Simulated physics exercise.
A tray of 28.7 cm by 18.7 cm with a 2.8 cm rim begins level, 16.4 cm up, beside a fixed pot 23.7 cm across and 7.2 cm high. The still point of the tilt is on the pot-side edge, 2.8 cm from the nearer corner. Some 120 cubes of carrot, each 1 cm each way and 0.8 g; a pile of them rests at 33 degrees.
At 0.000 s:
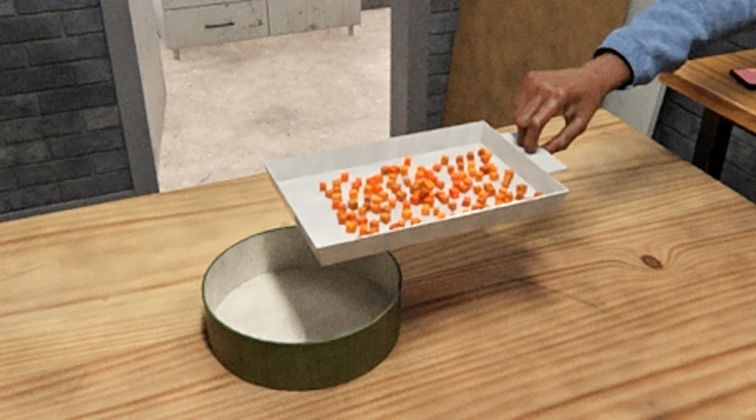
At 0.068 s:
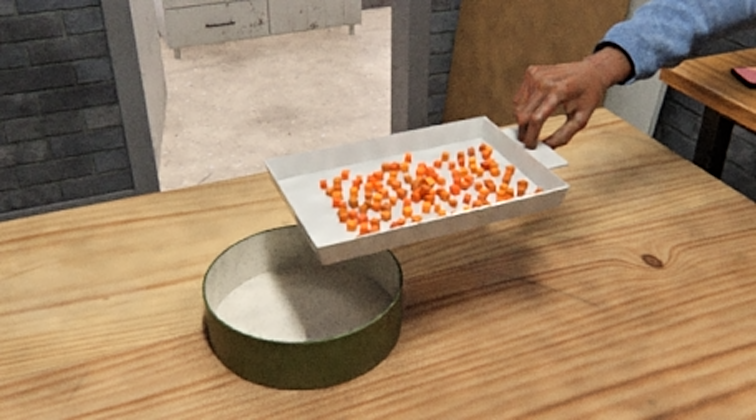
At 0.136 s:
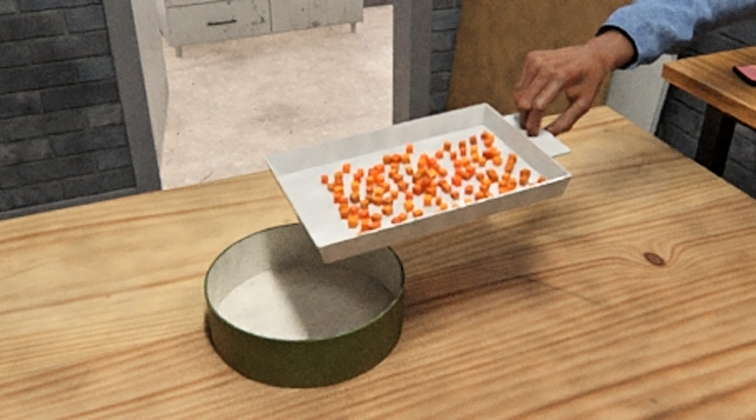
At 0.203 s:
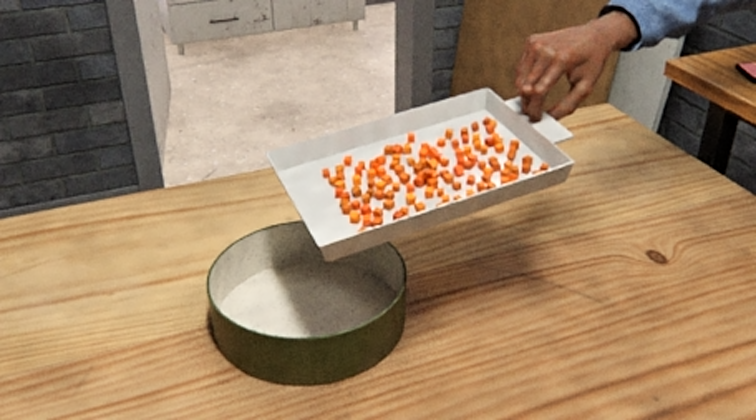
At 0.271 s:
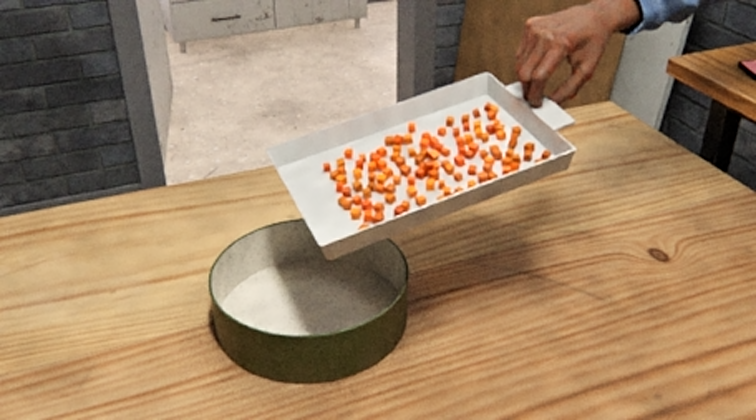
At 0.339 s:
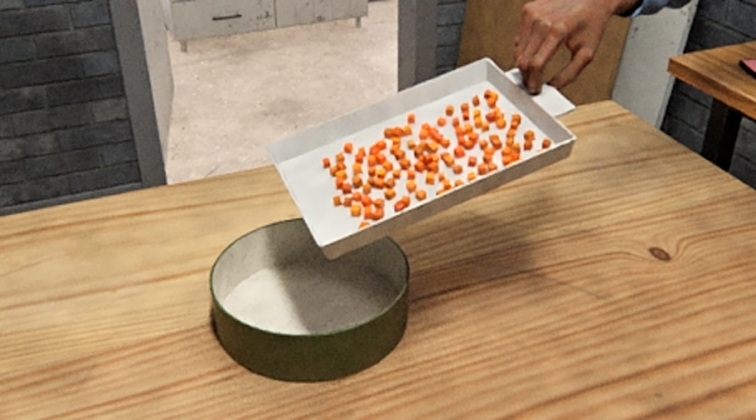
A shallow white tray of small orange carrot cubes, nearly level at first above a wooden table, is held at its right end by a hand in a blue sleeve. The hand raises that end steadily, tilting the tray toward the round green pot at left, while the cubes stay scattered across it.
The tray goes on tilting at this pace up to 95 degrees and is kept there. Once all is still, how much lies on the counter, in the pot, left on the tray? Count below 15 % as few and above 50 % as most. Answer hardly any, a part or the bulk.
On the counter: The bulk; in the pot: A part; left on the tray: Hardly any.
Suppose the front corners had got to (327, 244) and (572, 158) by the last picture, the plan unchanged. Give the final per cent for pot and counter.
Pot 0, counter 100.
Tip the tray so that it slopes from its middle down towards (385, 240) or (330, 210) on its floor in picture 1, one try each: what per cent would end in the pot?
Some 0 and 85 per cent.
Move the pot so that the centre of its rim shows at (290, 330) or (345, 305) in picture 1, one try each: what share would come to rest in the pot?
Some 95 and 75 per cent.
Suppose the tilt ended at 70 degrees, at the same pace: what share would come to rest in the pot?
In that case some 5 per cent.
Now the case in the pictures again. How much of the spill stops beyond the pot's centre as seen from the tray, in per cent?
About 100 per cent.
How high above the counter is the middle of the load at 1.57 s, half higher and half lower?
Roughly 20 cm.
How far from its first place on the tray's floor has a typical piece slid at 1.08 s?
About 12 cm.
Then, at 1.08 s, tilt 52 degrees; the tray holds 100 %, the pot 0 %.
After 1.57 s, tilt 77 degrees; the tray holds 75 %, the pot 5 %.
After 2.13 s, tilt 95 degrees; the tray holds 15 %, the pot 15 %.
In the end, at 3.5 s, counter 75 %, pot 20 %, tray 0 %.
